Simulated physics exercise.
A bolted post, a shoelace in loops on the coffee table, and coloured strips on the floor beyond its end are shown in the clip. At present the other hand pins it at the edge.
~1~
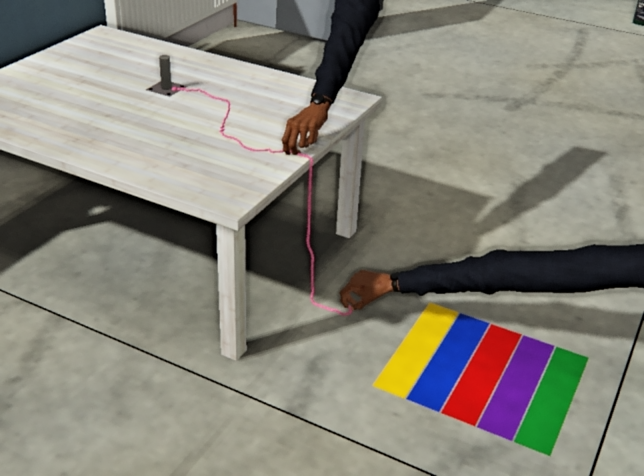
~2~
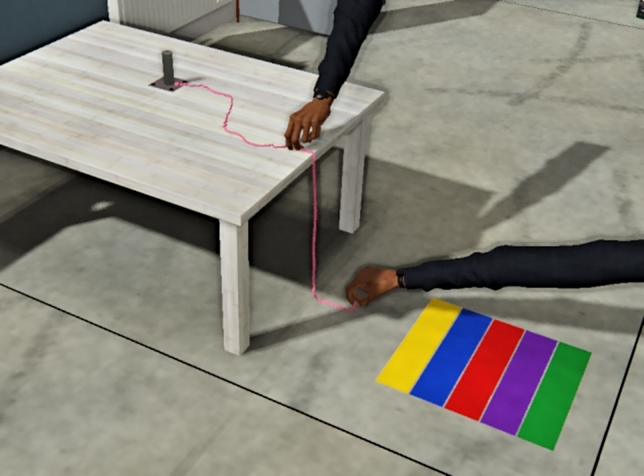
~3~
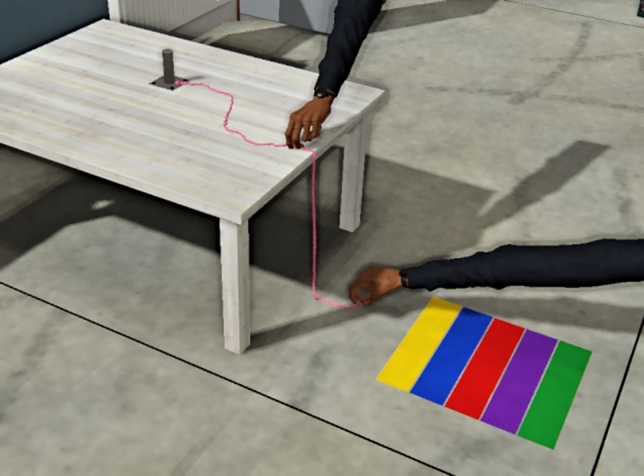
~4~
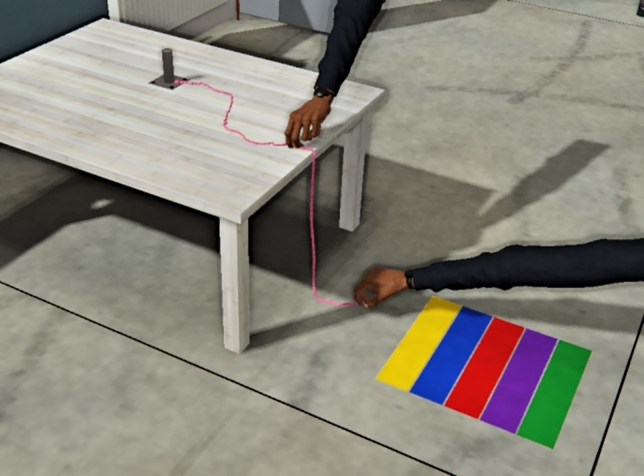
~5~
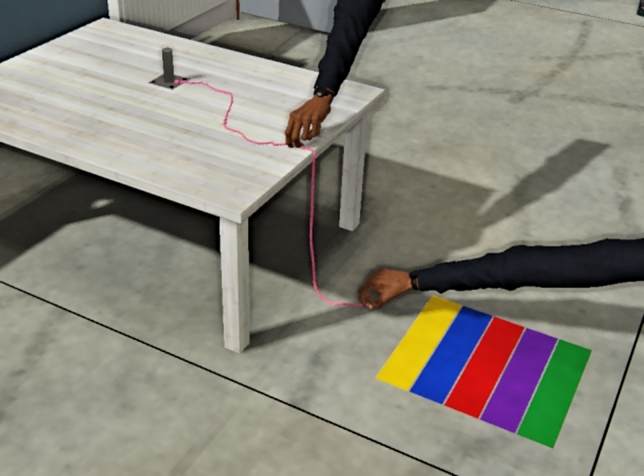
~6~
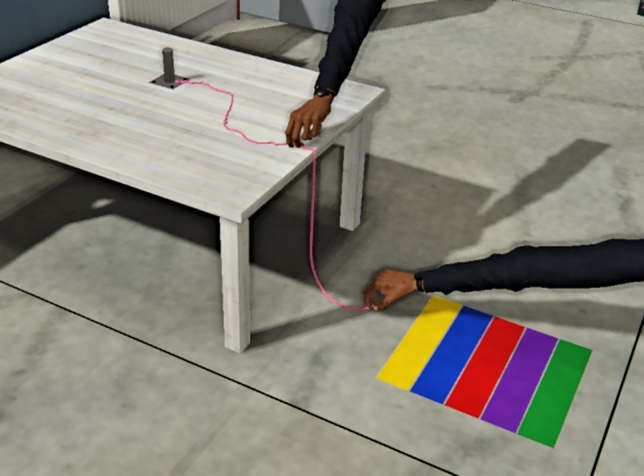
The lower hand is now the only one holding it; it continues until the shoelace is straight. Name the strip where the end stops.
Purple.
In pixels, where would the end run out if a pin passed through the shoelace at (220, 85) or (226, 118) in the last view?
Per try (px, approx.): (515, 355), (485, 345).
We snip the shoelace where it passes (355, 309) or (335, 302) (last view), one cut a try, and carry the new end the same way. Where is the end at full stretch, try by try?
Try by try, around (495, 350) and (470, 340).
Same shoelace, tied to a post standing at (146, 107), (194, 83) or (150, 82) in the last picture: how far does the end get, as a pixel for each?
The three places are (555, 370), (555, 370) and (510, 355), in that order.
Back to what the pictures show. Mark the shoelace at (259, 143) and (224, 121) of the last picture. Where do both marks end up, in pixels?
The first settles around (316, 148), the second around (269, 125).
Soon after, end near (454, 335); over blue.
After that, end near (499, 351); over red.
At the stop, end near (527, 362); over purple. It gets as far as the purple strip.
